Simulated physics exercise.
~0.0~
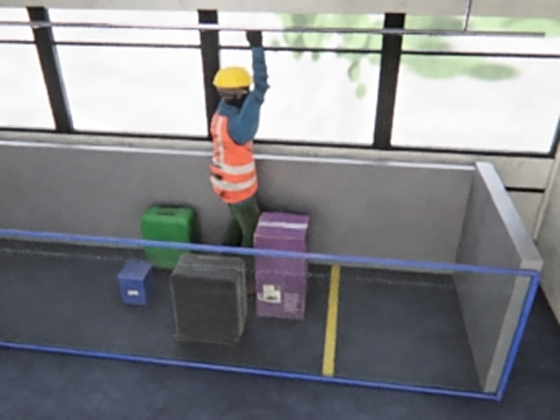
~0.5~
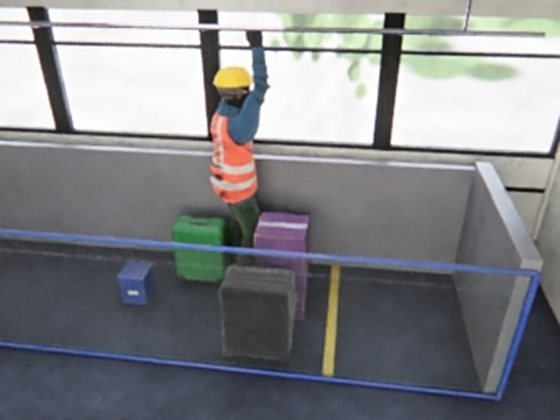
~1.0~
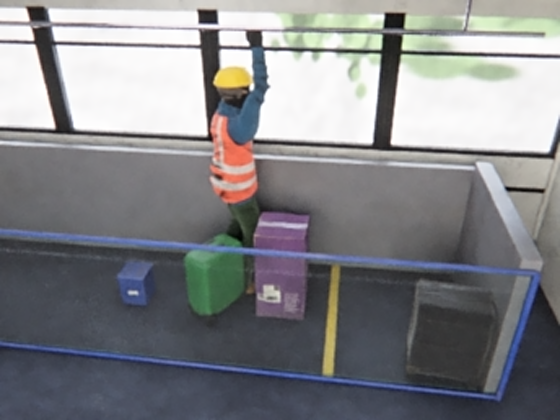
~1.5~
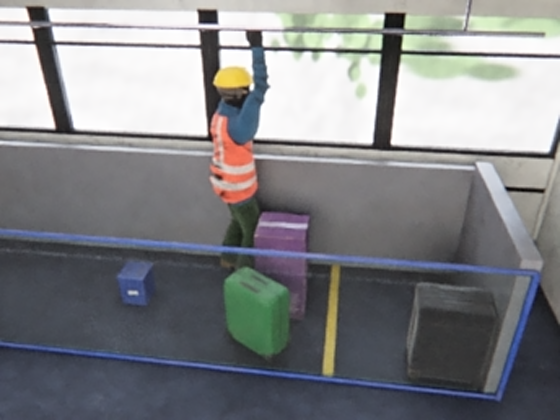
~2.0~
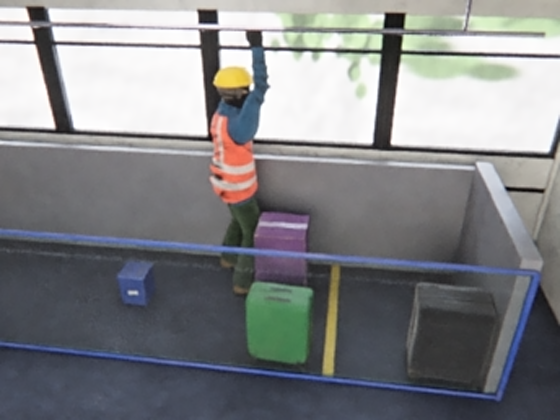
In the standing bay of a bus, a passenger in a yellow hard hat and orange vest grips the overhead rail, with suitcases and a small blue tub on the floor around them. The big black case slides right, then crosses the yellow line and comes to rest near the end panel. The green case drifts right behind it, swings out in front of the passenger's legs and turns as it moves toward the near side. It stops upright just short of the line, before the purple bag, which also stays short, while the tub never moves.
